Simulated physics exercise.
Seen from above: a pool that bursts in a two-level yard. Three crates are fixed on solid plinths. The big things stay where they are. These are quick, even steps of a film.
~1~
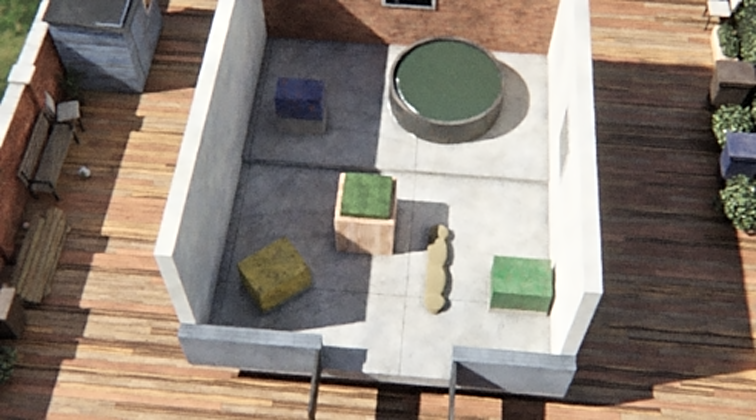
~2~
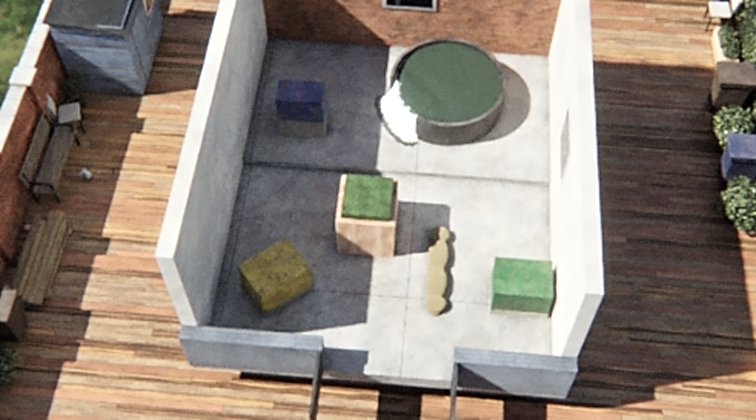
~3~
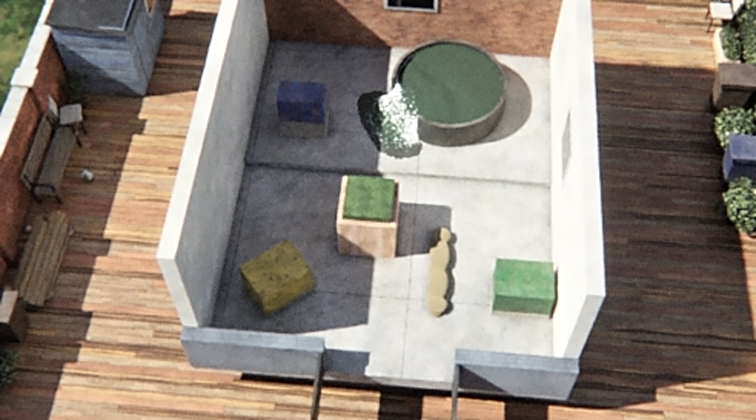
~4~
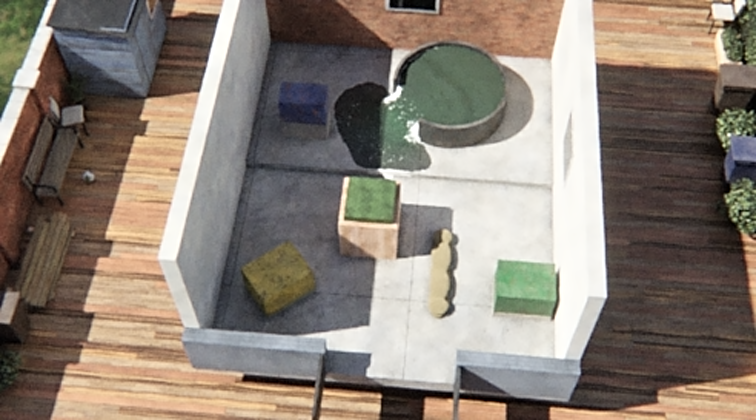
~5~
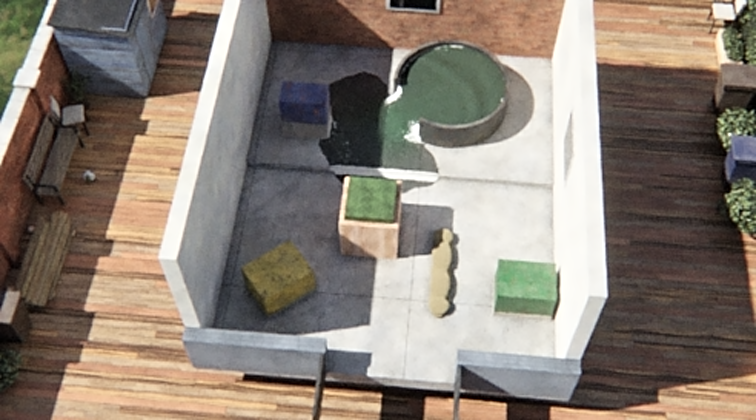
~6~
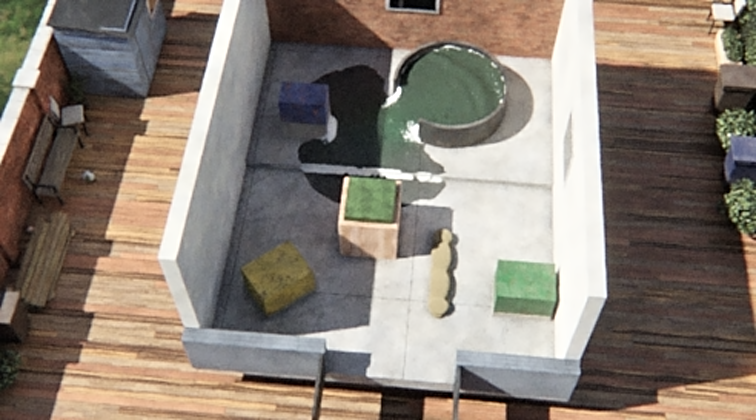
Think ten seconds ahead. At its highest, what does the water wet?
One by one: The yellow crate gets wet; the green crate stays dry; the blue crate stays dry.
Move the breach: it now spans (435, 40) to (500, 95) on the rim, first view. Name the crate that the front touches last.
It is the yellow-painted one.
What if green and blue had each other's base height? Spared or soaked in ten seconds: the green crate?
One by one: The green one is safe.
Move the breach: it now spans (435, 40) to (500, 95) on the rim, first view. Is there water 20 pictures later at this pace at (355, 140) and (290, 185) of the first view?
In that order: Free of water, clear.
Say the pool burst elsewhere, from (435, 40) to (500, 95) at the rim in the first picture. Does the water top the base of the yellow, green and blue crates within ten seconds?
The yellow one is safe; the green one gets wet; the blue one is spared.
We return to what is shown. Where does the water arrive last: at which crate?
The one in green.
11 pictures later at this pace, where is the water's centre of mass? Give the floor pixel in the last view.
I would point to (383, 132).
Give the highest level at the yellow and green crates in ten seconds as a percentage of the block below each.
About 250 and 60 per cent.
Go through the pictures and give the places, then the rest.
In the first frame, still water in the round tank at (447, 82).
In the second frame, the front is at (411, 144), out from the gap at (398, 113).
In the third frame, water pours out at (400, 115) and has run to (366, 96).
In the fourth frame, the front is at (342, 101), out from the gap at (401, 117).
In the fifth frame, the front is at (342, 177), out from the gap at (402, 116).
In the sixth frame, water pours out at (401, 116) and has run to (323, 189).
A moment on, water covers 25 % of the floor; the yellow crate not reached, the green crate not reached, the blue crate water round its plinth.
Next, water covers 35 % of the floor; the yellow crate water round its plinth, the green crate not reached, the blue crate water round its plinth.
Then, water covers 50 % of the floor; the yellow crate water round its plinth, the green crate not reached, the blue crate water round its plinth.
Later, water covers 75 % of the floor; the yellow crate water round its plinth, the green crate water round its plinth, the blue crate water round its plinth.
In the end, water covers 85 % of the floor; the yellow crate was topped, the green crate stayed above the water, the blue crate stayed above the water.
